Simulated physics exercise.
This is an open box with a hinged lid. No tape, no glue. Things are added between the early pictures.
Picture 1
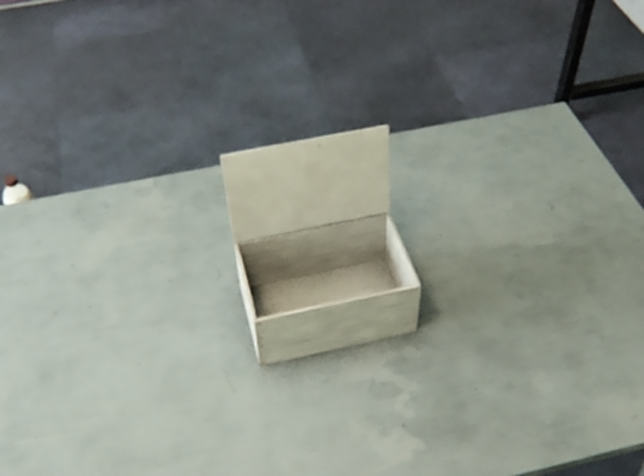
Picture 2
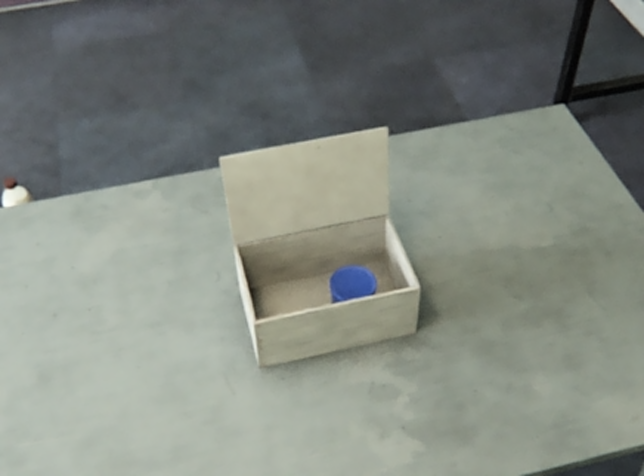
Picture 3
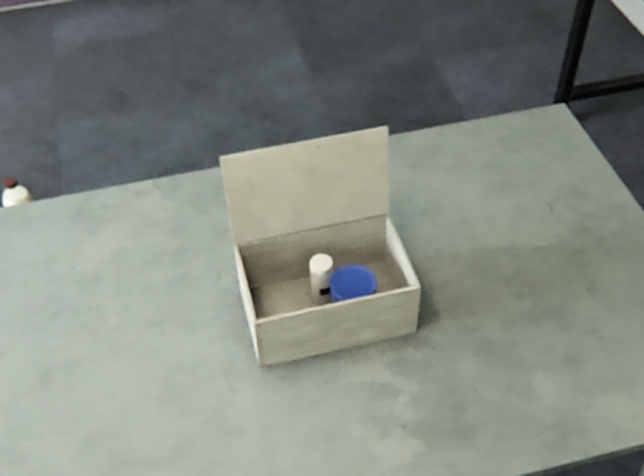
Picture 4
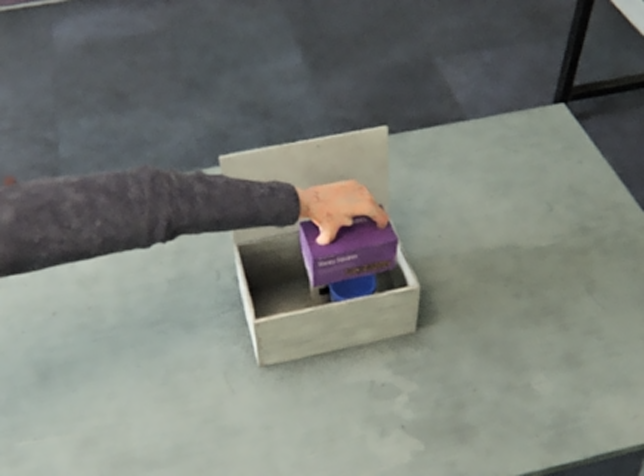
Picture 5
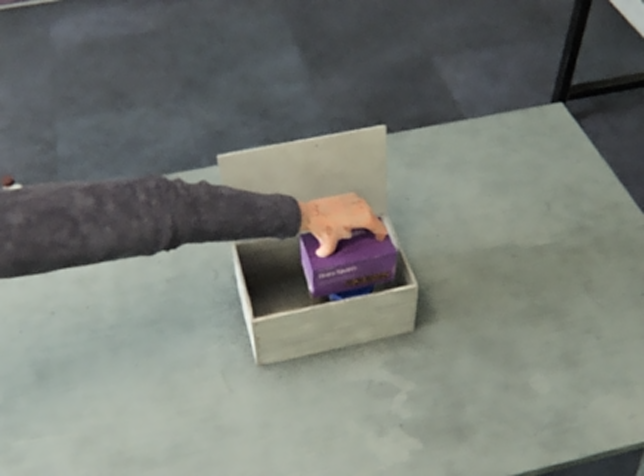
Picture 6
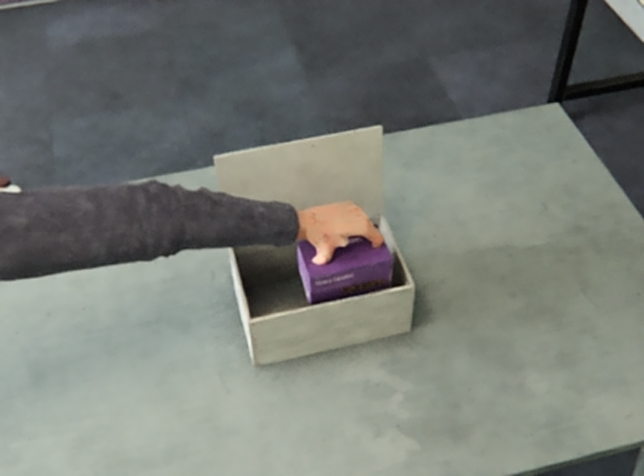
A hand in a dark sleeve reached in from the left and lowered a purple carton into an open box on a table, where a blue cup and then a white shaker had appeared earlier.
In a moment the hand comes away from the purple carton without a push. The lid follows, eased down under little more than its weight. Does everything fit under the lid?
Here the lid will not close.
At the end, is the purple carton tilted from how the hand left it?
It keeps its pose.
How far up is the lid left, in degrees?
Some 35° above the rim.
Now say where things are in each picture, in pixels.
In the first frame, the last thing is not in view yet.
In the second frame, the last thing is not in view yet.
In the third frame, the last thing is not in view yet; white shaker (322, 280).
The fourth frame shows on its way; purple carton (348, 245).
The fifth frame shows on its way; purple carton (347, 257).
The sixth frame shows put in, still held; purple carton (344, 264).
Then, 1.00 s past the last view, lid starting down.
Then, 1.40 s past the last view, lid 72° above the rim.
Then, 1.60 s past the last view, lid 57° above the rim.
Then, 1.80 s past the last view, lid 40° above the rim.
Finally, lid 37° above the rim; all 3 still in place. Final places as the last picture's camera would see them, purple carton near (344, 265).
